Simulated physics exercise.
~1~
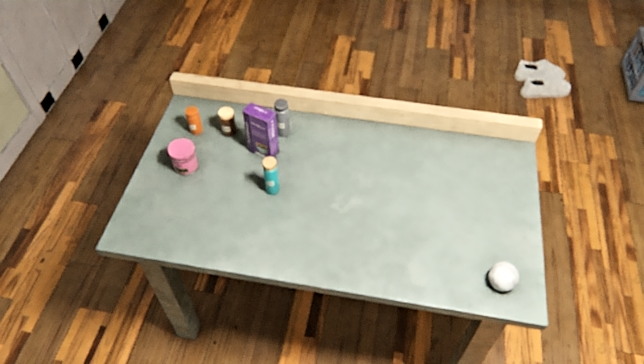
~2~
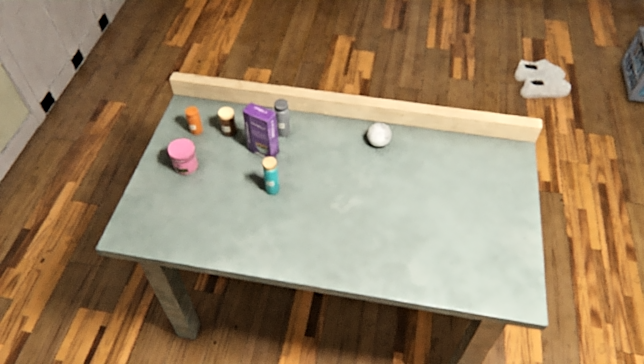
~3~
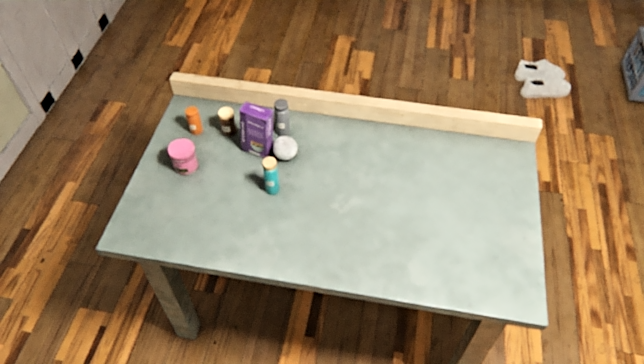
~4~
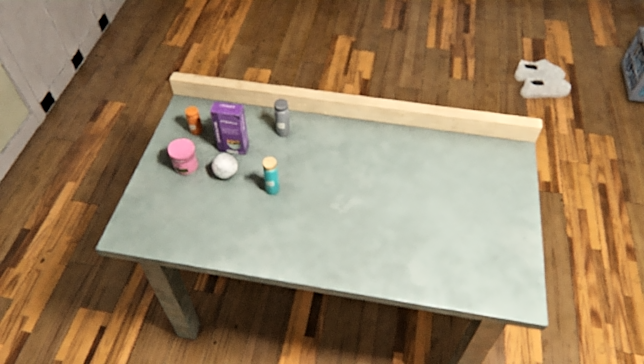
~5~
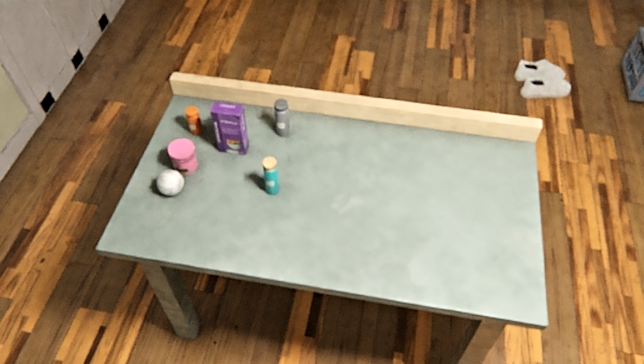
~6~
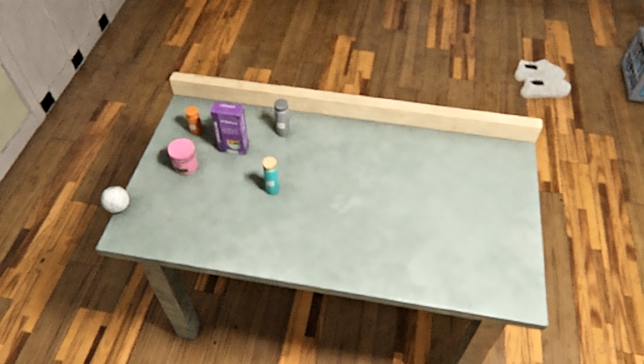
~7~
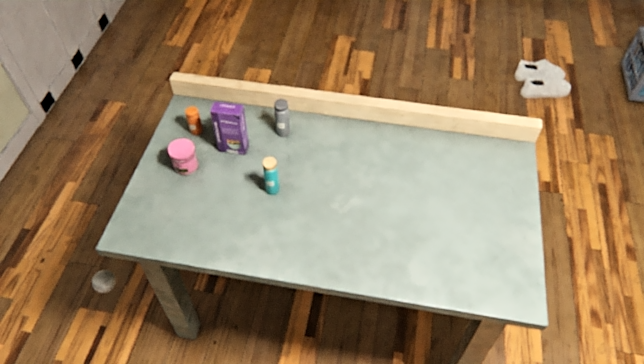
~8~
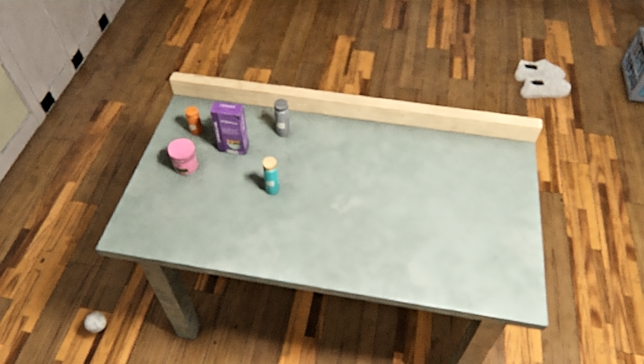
A white ball rolls across a grey-green table to the rail along its far edge, rebounds leftward into an upright purple packet, which slides left but stays standing, then passes the pink tin, drops off the left edge and ends on the wooden floor.
